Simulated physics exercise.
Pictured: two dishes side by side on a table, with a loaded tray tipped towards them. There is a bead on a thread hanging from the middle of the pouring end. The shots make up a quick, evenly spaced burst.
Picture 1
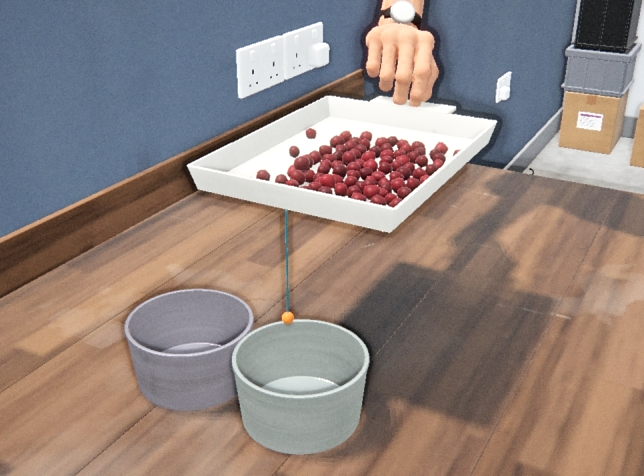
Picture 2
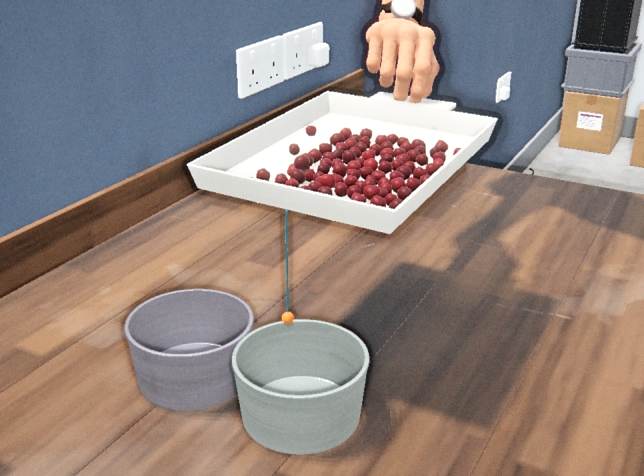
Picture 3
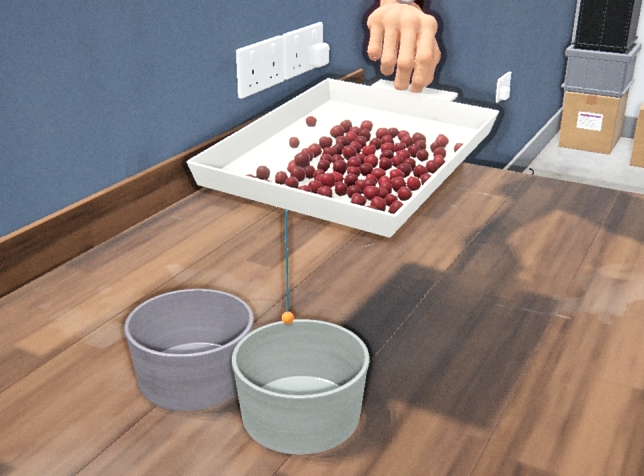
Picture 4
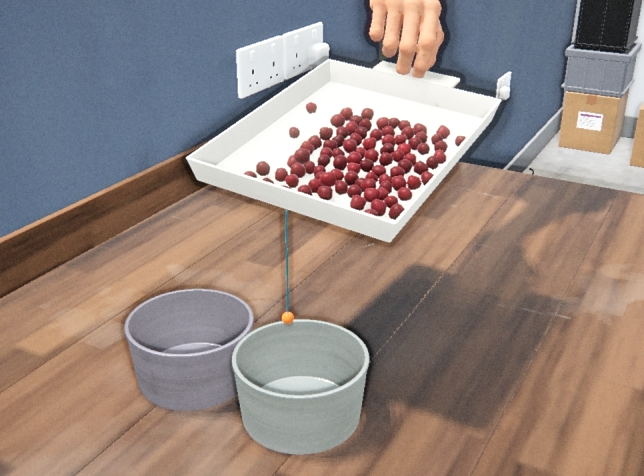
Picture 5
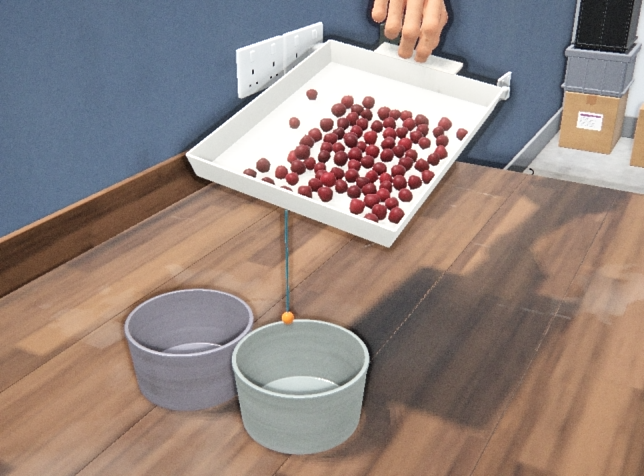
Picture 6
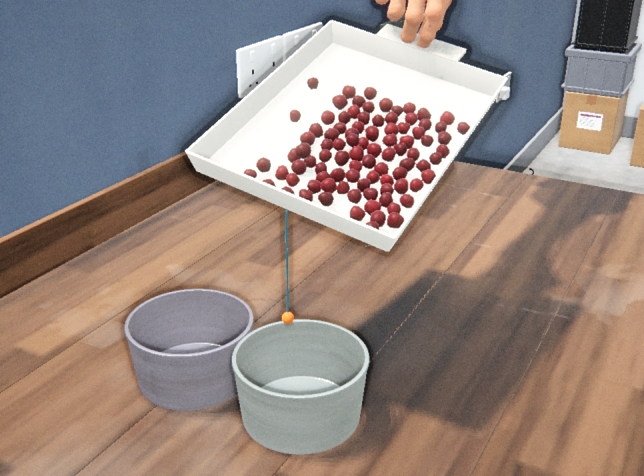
A white tray of dark red berries, gripped by a hand at its far edge, hangs almost still above two round dishes, one purplish and one grey-green. Then the hand raises the far edge steadily, the pouring end slants lower at its right corner, and some of the berries shift within the tray.
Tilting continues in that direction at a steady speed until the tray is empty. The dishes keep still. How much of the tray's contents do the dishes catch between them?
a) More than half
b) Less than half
b, less than half.
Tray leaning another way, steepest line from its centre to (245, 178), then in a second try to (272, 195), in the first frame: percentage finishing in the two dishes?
90 and 70 per cent, in that order.
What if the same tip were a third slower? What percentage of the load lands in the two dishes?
I'd expect close to 20 per cent.
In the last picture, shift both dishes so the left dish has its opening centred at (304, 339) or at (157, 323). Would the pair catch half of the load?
The bulk of it and then Short of half.
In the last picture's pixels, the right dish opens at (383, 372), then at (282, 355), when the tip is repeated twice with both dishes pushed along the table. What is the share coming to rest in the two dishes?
Approximately 90 percent, followed by approximately 20 percent.
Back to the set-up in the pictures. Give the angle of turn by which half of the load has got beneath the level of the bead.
Roughly 110°.
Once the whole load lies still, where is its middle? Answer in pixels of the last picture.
It settles centred around (371, 441).
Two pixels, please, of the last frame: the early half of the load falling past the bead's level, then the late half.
(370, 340) first, (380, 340) later.
Shortly afterwards, tray tipped steeply; all but a few on the tray; only a few in the air.
Next, tray tipped past a quarter turn; near a quarter on the tray; near a quarter in the right dish; near a quarter outside both; near a third in the air.
Some moments later, tray tipped past a quarter turn; near a quarter in the right dish; near two thirds outside both.
In the end, tray tipped past a quarter turn; near a quarter in the right dish; none at all in the left dish; near two thirds outside both.
